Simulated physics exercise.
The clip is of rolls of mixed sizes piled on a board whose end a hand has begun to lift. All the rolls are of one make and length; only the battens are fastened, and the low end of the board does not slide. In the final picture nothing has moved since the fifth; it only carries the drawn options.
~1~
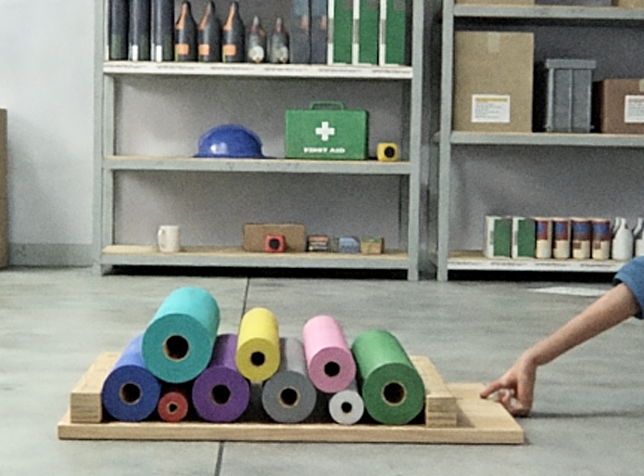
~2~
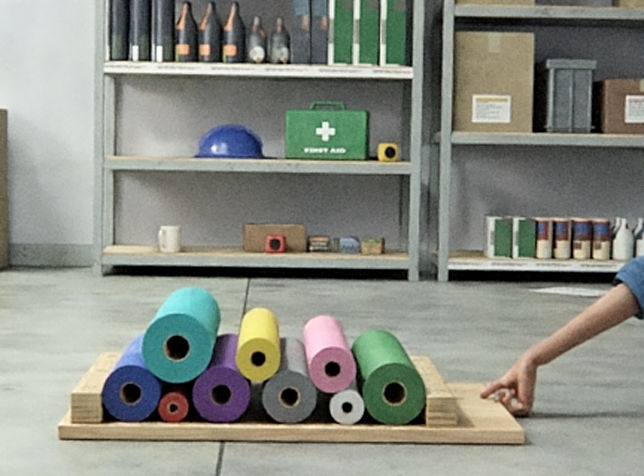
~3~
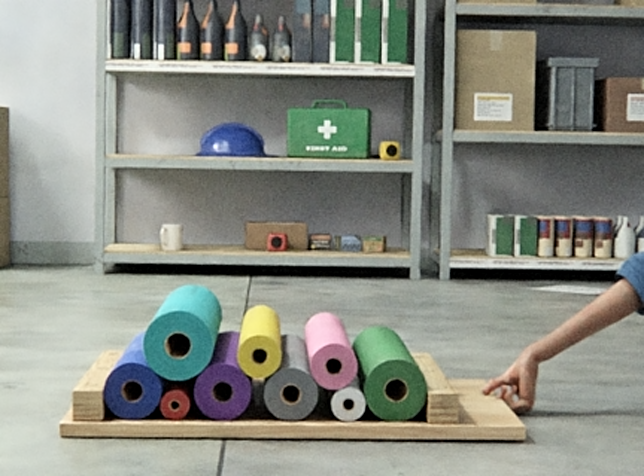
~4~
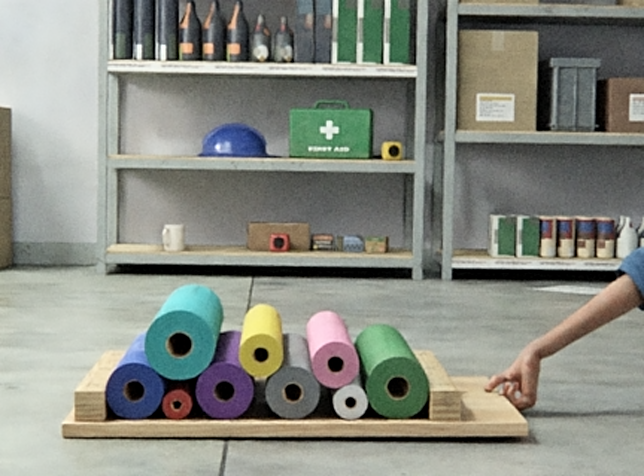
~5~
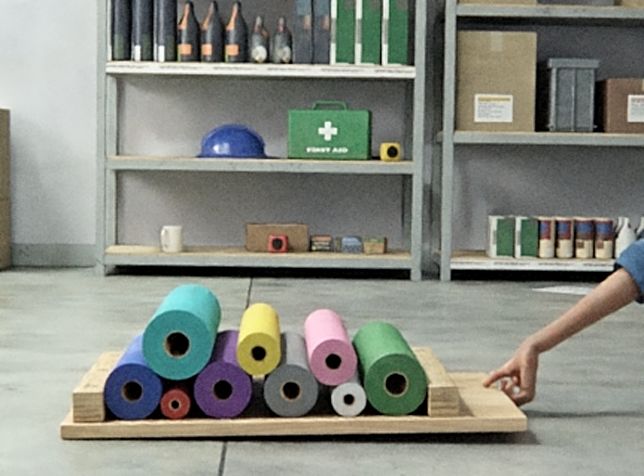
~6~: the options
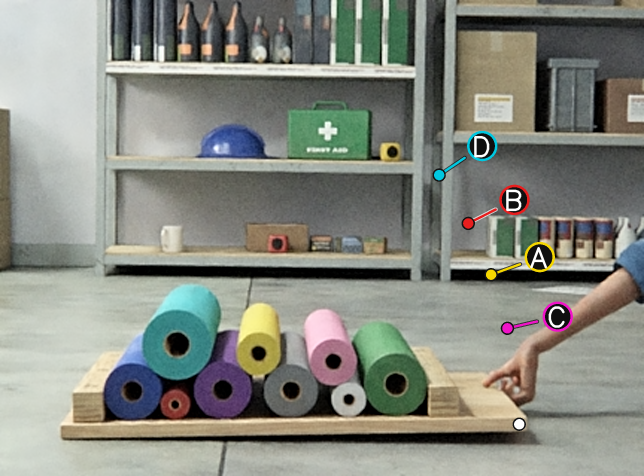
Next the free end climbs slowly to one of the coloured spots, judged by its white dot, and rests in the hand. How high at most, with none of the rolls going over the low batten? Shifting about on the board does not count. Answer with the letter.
Up to D.
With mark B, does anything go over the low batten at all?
At B: No.
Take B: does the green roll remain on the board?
Yes.
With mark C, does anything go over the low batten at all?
No, at C.
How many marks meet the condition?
Four of them.
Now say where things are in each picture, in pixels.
White roll (347, 407); green roll (394, 393); turquoise roll (176, 347), in the first frame.
Turquoise roll (177, 348); yellow roll (258, 359), in the second frame.
Board (292, 391); white roll (348, 404); green roll (396, 390); grey roll (291, 394), in the third frame.
Board (294, 389); blue roll (134, 390); purple roll (225, 391); red roll (177, 405), in the fourth frame.
Board (292, 388); blue roll (133, 391); red roll (175, 404), in the fifth frame.
On the copy, A at (491, 274); B at (469, 223); C at (507, 328); D at (439, 175); the white dot at (519, 424).
On D. First, board at 19°.
Then, board at 35°.
Finally, board at 35°, none over the low batten.
By contrast, A none over the low batten; B none over the low batten; C none over the low batten.
